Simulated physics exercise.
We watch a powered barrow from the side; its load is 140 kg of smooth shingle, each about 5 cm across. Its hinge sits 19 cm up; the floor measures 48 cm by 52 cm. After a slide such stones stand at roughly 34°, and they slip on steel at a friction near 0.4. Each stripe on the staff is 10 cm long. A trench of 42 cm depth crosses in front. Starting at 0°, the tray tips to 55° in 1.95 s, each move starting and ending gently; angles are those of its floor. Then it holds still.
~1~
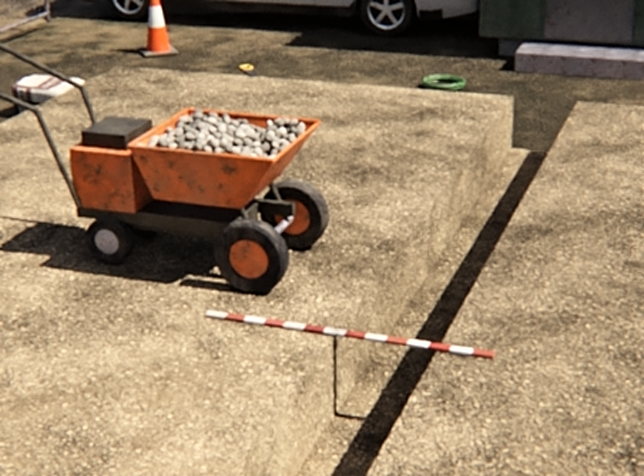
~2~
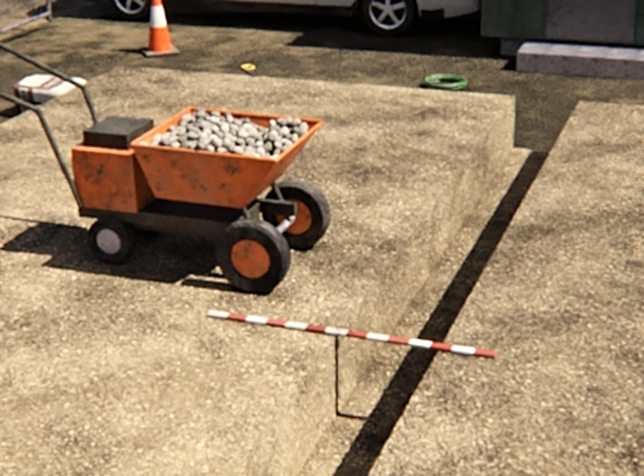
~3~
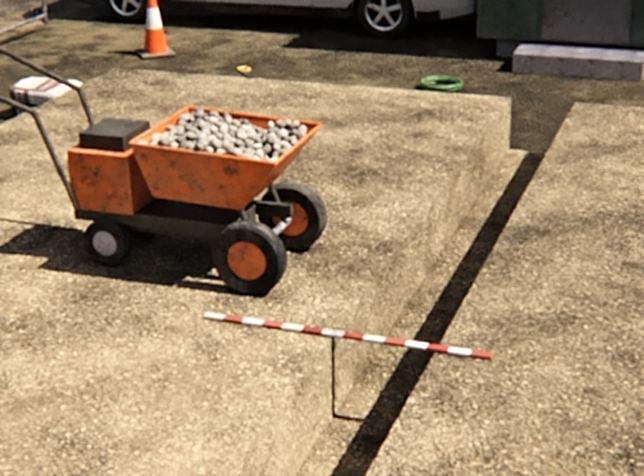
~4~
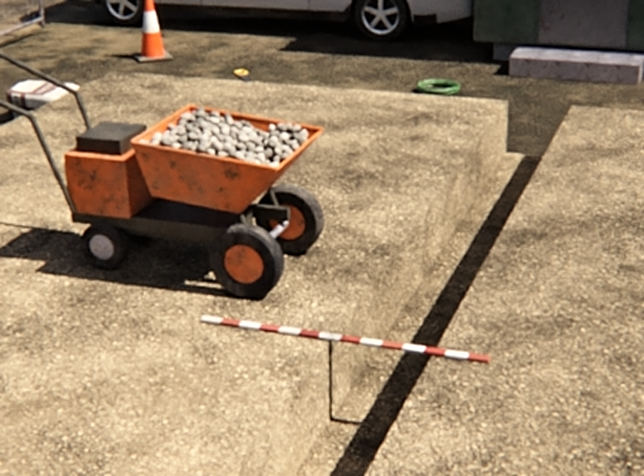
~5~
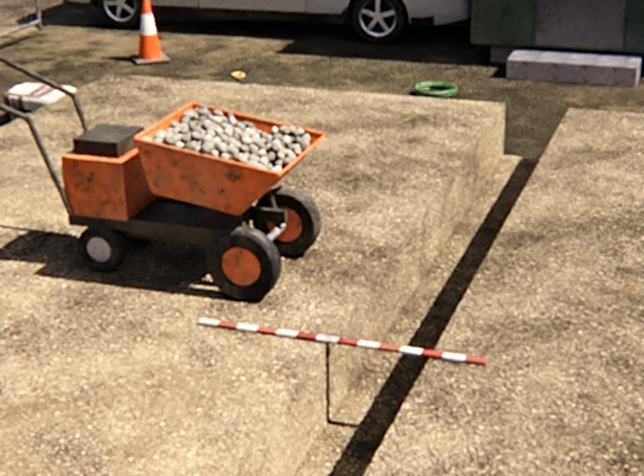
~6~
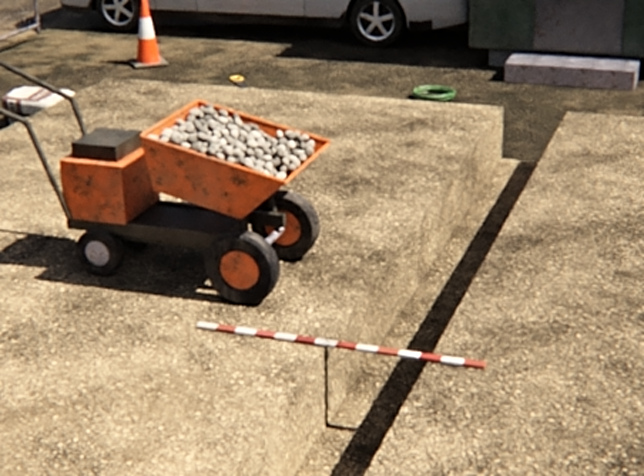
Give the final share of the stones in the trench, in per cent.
Roughly 64 per cent ends in the trench.
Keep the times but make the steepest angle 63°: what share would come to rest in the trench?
In that case some 95 per cent.
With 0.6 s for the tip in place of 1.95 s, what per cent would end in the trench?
It would be near 65 per cent.
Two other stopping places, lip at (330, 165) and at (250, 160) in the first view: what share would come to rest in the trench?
Near 50 per cent from the first place, 55 from the second.
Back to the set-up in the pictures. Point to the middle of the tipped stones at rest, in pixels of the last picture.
Their middle is at about (408, 362).
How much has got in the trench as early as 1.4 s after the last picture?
Some 20 per cent.
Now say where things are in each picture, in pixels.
Lip at (273, 161), floor tilted 0°, highest stones at (219, 125), in the first picture.
Lip at (275, 161), floor tilted 1°, highest stones at (221, 124), in the second picture.
Lip at (274, 164), floor tilted 2°, highest stones at (209, 121), in the third picture.
The tray is at 5°, its lip at (276, 169); the top of the load is at (206, 121), in the fourth picture.
Lip at (280, 175), floor tilted 8°, highest stones at (198, 117), in the fifth picture.
The tray is at 12°, its lip at (285, 182); the top of the load is at (199, 114), in the sixth picture.
Then, 0.9 s after the last picture the floor is at 46°, 100 % in the tray; the foremost stones are at (354, 203).
Then, 1.4 s after the last picture the floor is at 55°, 77 % in the tray, 2 % short of the trench, 21 % in the trench; the foremost stones are at (440, 382).
Then, 1.8 s after the last picture the floor is at 55°, 59 % in the tray, 1 % short of the trench, 39 % in the trench; the foremost stones are at (448, 383).
Then, 3.8 s after the last picture the floor is at 55°, 35 % in the tray, 1 % short of the trench, 64 % in the trench; the foremost stones are at (447, 381).
